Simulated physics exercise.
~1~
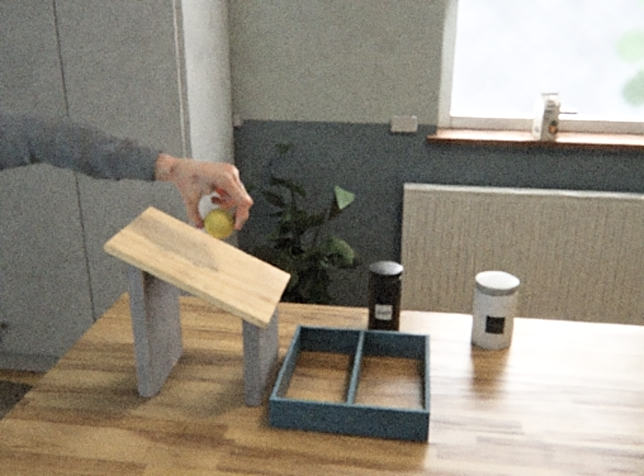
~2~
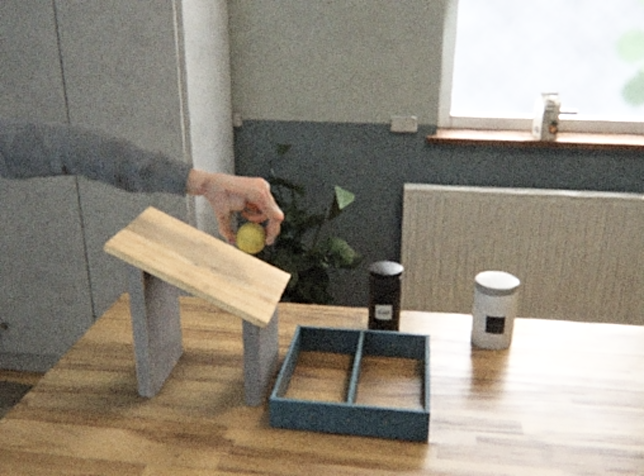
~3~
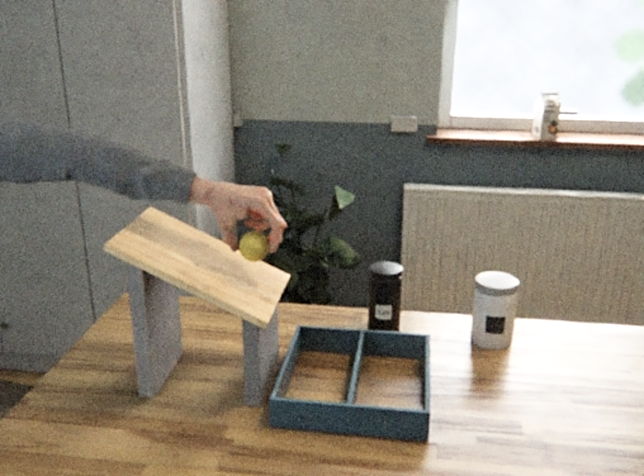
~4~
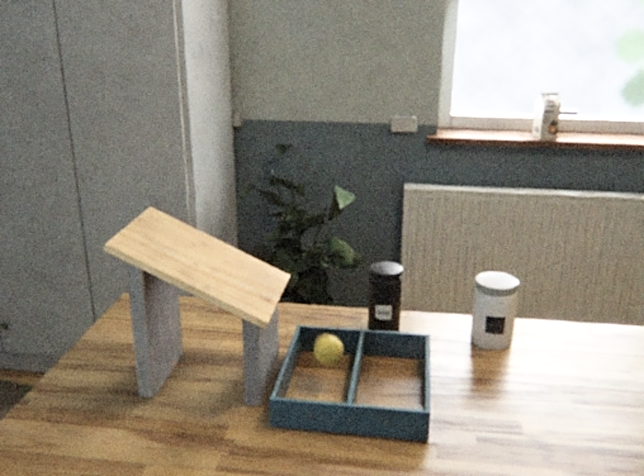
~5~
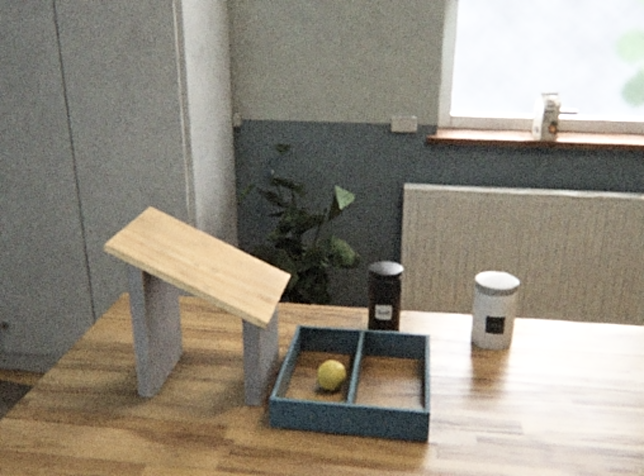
A yellow lemon was carried by a hand down to the right along a sloping wooden board, then let go, and it ended up resting in the nearer bay of the open blue tray while the black and white jars stayed put behind.
